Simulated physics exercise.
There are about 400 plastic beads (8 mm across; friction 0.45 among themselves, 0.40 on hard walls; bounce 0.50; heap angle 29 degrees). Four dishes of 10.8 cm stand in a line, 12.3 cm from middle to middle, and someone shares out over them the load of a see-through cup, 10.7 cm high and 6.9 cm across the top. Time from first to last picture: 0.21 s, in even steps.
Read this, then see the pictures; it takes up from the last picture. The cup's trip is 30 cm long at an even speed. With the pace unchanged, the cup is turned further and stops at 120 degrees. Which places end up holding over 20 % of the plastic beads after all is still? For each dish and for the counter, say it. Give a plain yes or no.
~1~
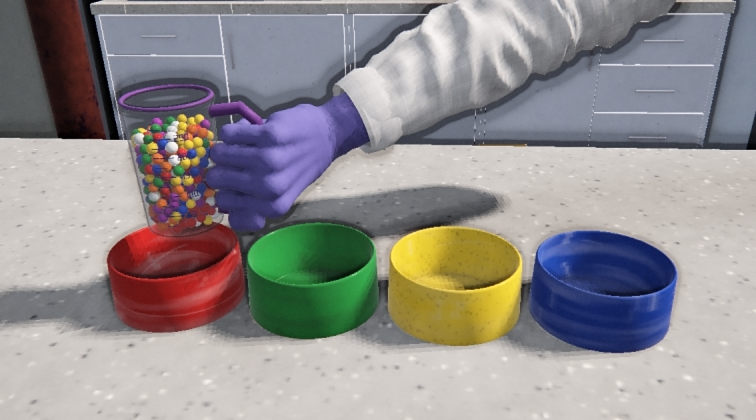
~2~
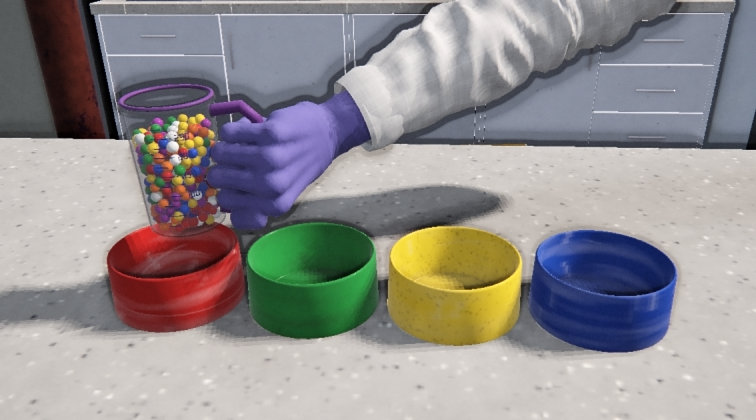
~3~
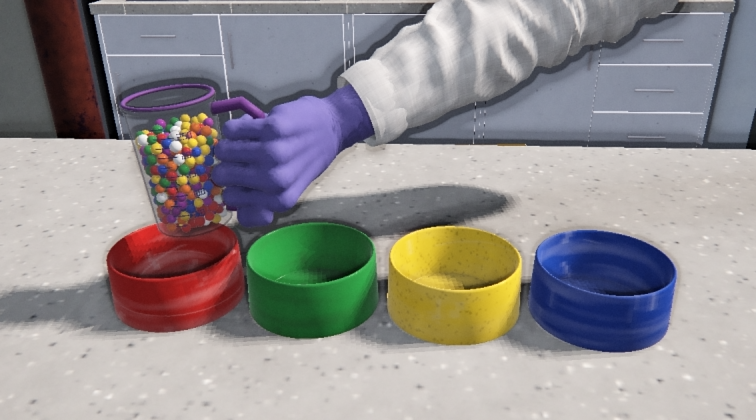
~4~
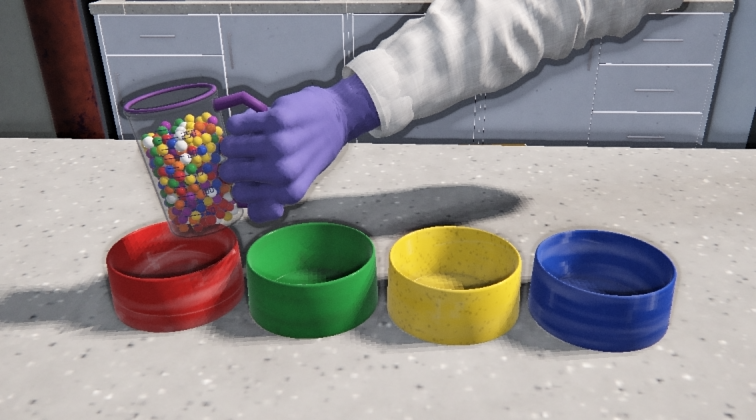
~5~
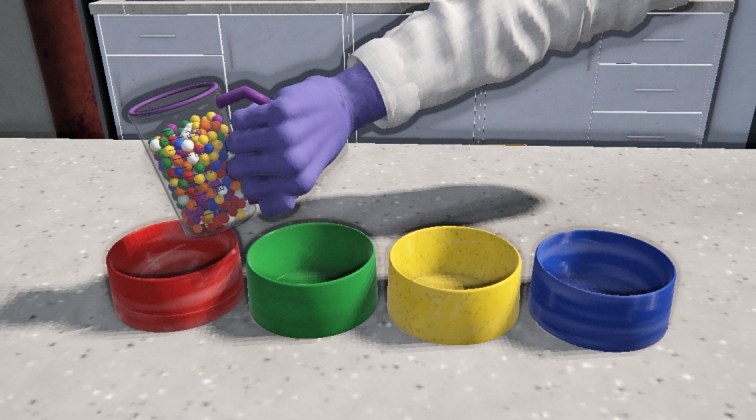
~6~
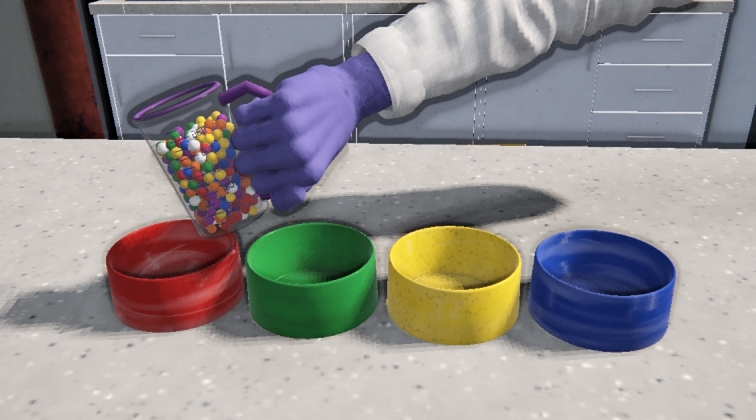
Red dish - no, blue dish - no, green dish - yes, yellow dish - no, counter - no.
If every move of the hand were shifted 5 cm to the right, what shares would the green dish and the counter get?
Green 20, counter 20.
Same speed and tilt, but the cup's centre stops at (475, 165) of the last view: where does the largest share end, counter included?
The biggest share ends at green.
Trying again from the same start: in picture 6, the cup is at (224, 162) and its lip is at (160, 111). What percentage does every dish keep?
Per cent kept: Red 0; blue 0; green 0; yellow 100.
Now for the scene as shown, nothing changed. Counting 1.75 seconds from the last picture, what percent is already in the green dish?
I'd say around 85 per cent.
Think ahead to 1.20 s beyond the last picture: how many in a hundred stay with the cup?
About 0 %.
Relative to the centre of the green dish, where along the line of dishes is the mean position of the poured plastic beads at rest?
Around 2 cm away, toward the right-hand end.
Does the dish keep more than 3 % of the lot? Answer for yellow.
Result for yellow: Yes, it does.
Then, 0.72 s after the last picture, tilt 111 degrees; cup holds 90 %, green 10 %.
Then, 1.20 s after the last picture, tilt 120 degrees; cup holds 0 %, green 85 %, yellow 5 %.
Then, 1.75 s after the last picture, tilt 120 degrees; cup holds 0 %, green 85 %, yellow 5 %.
In the end, red 0 %, blue 0 %, green 85 %, yellow 5 %, counter 10 %.
